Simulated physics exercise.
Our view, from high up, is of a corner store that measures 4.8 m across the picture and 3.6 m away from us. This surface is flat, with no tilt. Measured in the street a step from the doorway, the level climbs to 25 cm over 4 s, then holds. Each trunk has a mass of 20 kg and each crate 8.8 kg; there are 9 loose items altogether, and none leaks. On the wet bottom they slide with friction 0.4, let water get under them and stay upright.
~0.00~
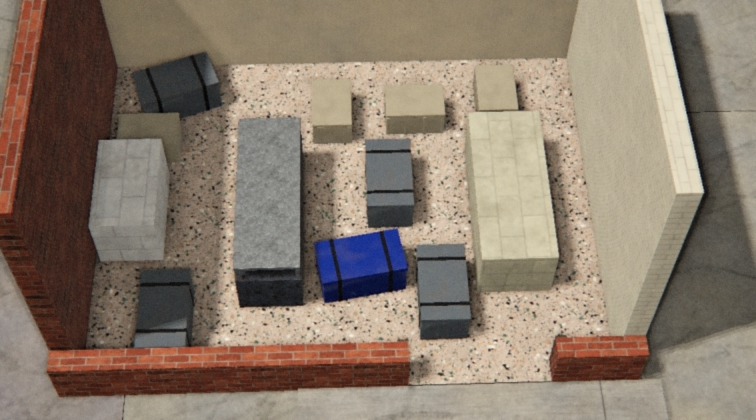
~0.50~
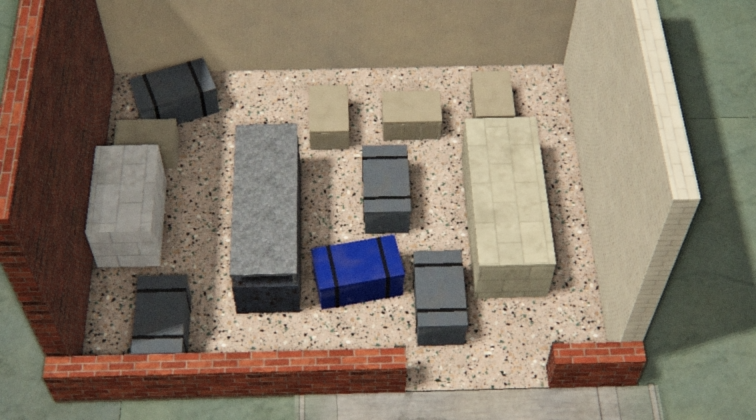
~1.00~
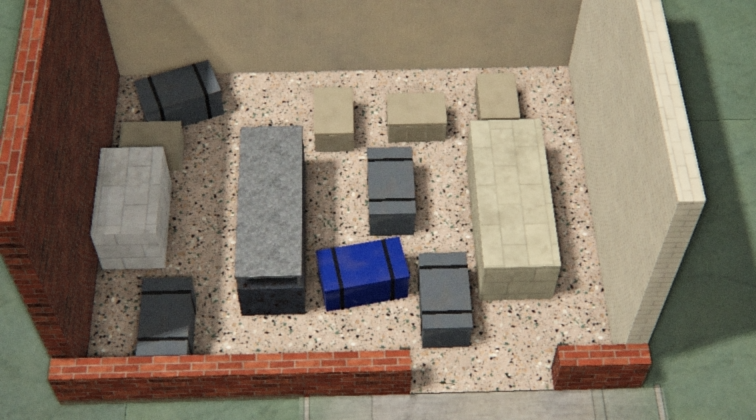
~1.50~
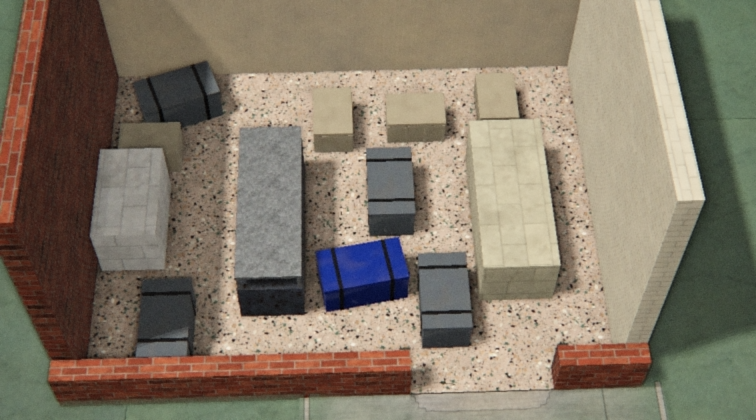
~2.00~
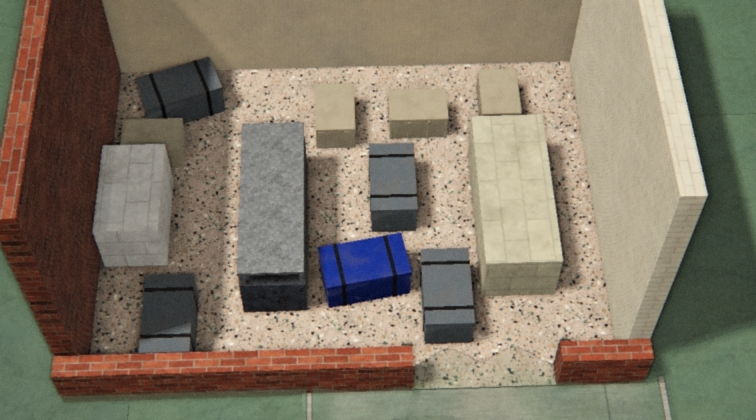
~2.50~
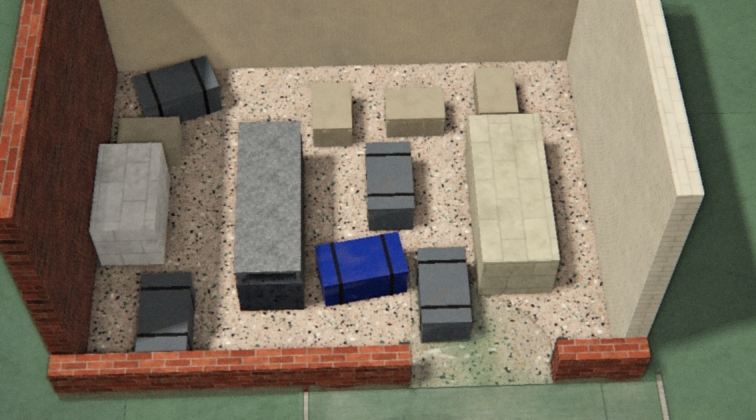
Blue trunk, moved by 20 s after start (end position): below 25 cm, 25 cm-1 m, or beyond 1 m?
Expect it to be pushed beyond a metre.
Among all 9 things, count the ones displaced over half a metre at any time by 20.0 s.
7 in all.
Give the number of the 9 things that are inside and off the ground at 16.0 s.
The number is 9.
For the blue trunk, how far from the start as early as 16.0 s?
Displacement by then near 250 cm.
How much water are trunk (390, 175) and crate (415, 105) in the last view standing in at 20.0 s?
Some 23 cm at the first, some 22 cm at the second.
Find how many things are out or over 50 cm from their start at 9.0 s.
The count is 5.
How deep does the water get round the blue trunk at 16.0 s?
Around 18 cm.
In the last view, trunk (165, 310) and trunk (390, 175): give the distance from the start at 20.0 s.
In turn: 20 cm, 200 cm.
After 4.0 s the blue trunk is near (359, 255), 0.0 m from its start, aground; 0 afloat.
After 9.0 s the blue trunk is near (325, 159), 1.2 m from its start, afloat; 8 afloat.
After 16.0 s the blue trunk is near (264, 65), 2.5 m from its start, afloat; 9 afloat.
After 20.0 s the blue trunk is near (263, 62), 2.5 m from its start, afloat; 9 afloat.
